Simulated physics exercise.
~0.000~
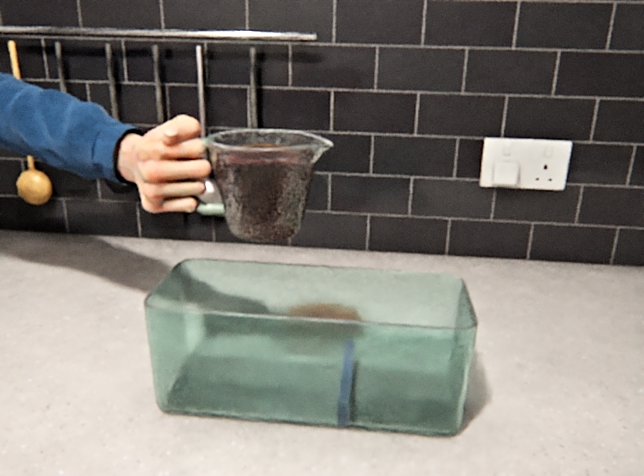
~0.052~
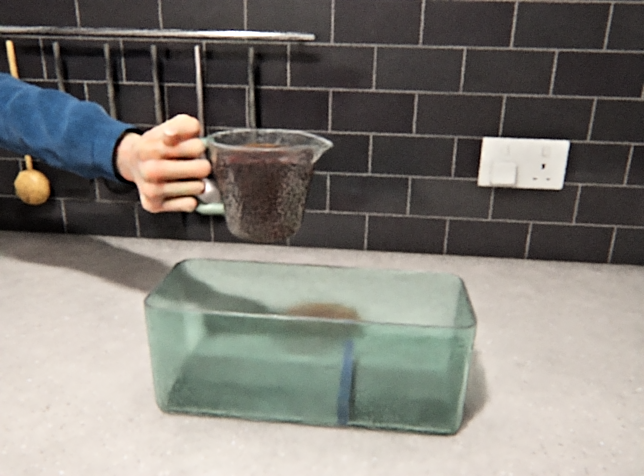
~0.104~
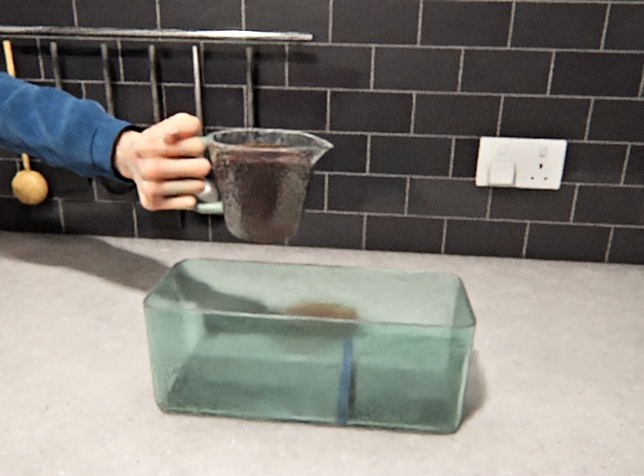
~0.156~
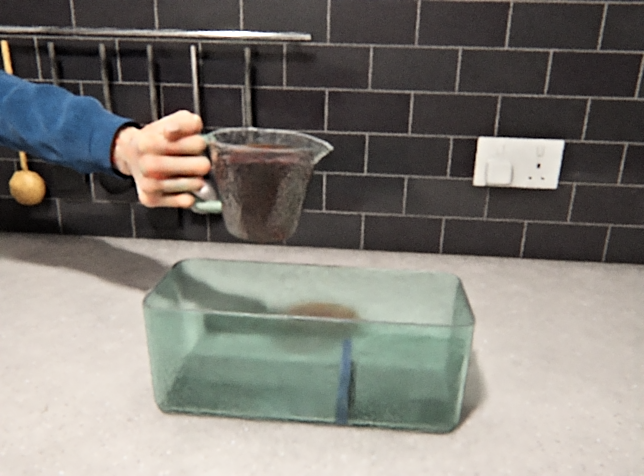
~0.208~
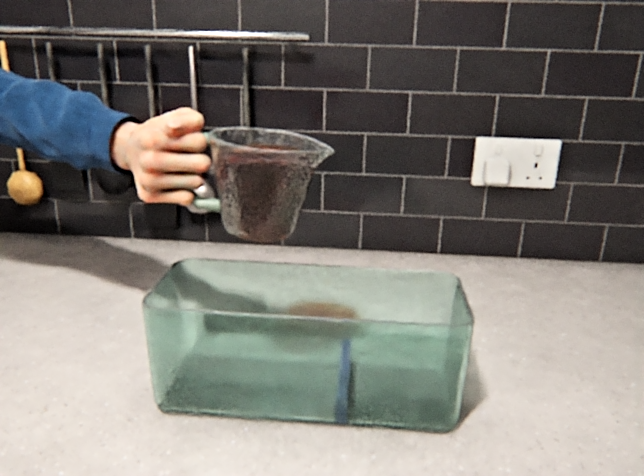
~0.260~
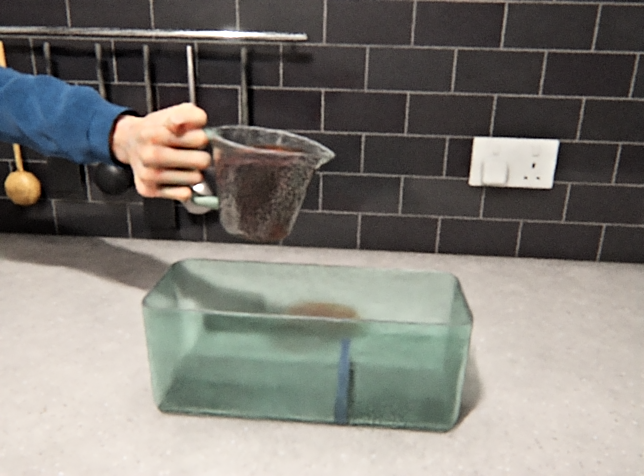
A hand in a blue sleeve held a clear measuring jug of dark brown tea above a long greenish glass basin, keeping it nearly level at first, then tilted it slightly to the right.
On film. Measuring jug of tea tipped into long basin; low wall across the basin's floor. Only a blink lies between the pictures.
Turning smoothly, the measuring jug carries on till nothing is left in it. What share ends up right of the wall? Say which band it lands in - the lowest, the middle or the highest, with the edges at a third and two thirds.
The highest band, over two thirds.
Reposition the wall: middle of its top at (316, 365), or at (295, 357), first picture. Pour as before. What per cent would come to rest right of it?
Roughly 95 % and then 95 %.
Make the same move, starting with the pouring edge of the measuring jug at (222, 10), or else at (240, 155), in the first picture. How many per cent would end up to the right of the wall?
First try: 10 percent; second try: 10 percent.
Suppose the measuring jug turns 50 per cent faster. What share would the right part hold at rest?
I'd say roughly 90 in every hundred ends up there.
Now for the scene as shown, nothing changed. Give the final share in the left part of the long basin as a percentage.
10 % or thereabouts.
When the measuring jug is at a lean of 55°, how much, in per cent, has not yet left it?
75 per cent, roughly.
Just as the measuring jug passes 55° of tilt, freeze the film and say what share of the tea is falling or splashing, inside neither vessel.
15 %.
A moment on, the measuring jug is tipped part way and 74 per cent is still to pour, 0 is left of the wall and 9 right of it.
Next, the measuring jug is tipped on its side and 19 per cent is still to pour, 2 is left of the wall and 66 right of it.
Then the measuring jug is tipped on its side and 1 per cent is still to pour, 8 is left of the wall and 91 right of it.
Later the measuring jug is tipped on its side and 0 per cent is still to pour, 9 is left of the wall and 91 right of it.
Finally, 9 per cent lies left of the wall, 91 right of it and 1 outside.
